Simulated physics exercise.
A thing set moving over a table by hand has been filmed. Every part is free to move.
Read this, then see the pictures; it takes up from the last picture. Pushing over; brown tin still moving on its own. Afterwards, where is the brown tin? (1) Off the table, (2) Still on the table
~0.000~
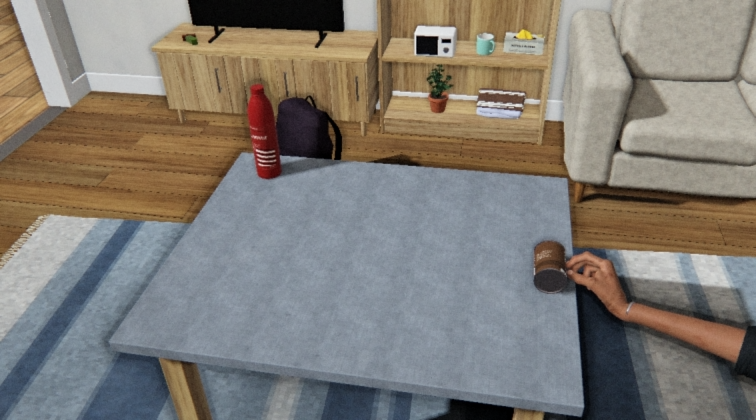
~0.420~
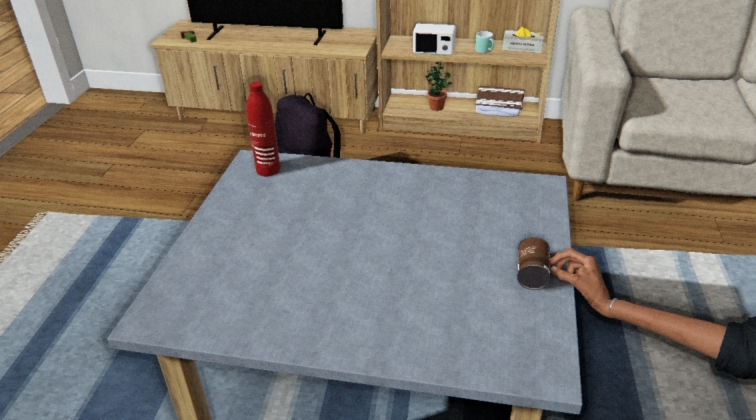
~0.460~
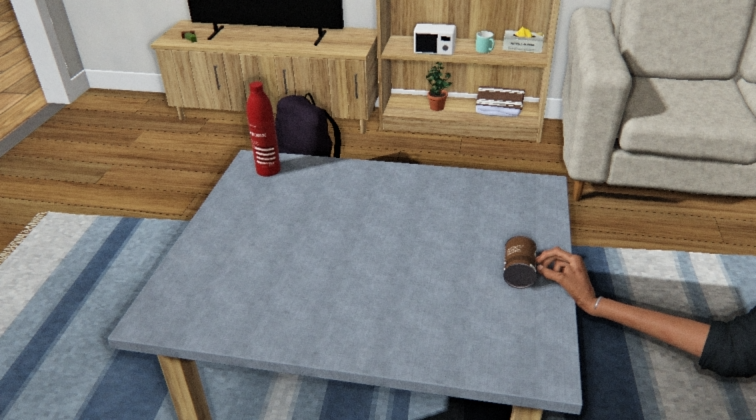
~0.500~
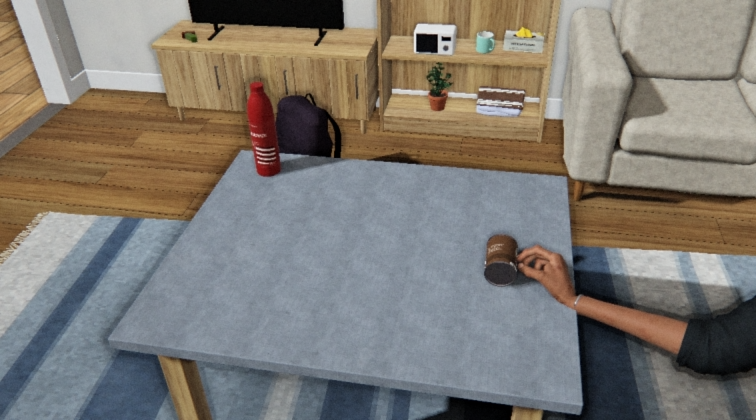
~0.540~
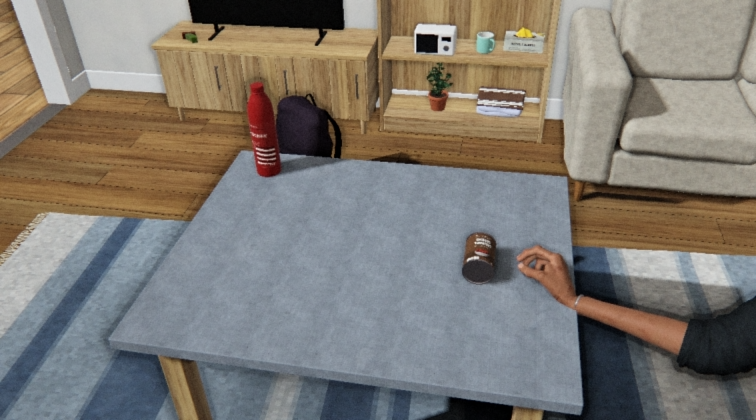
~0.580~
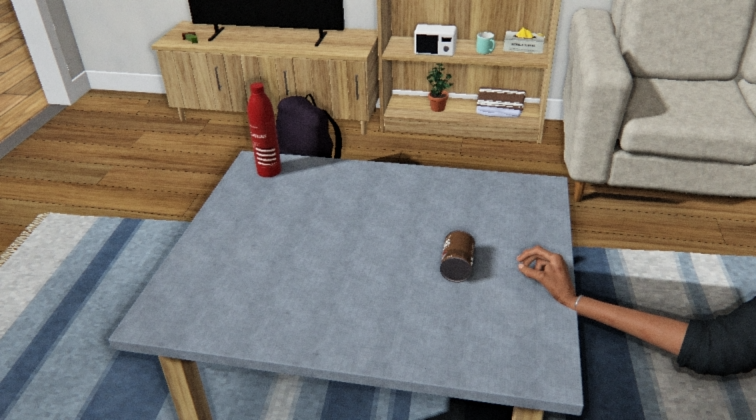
1.
Around 0.98 s, brown tin displaced well along near (261, 235).
Around 1.38 s, brown tin now off the table.
Finally (1.7 s), off the table, brown tin.
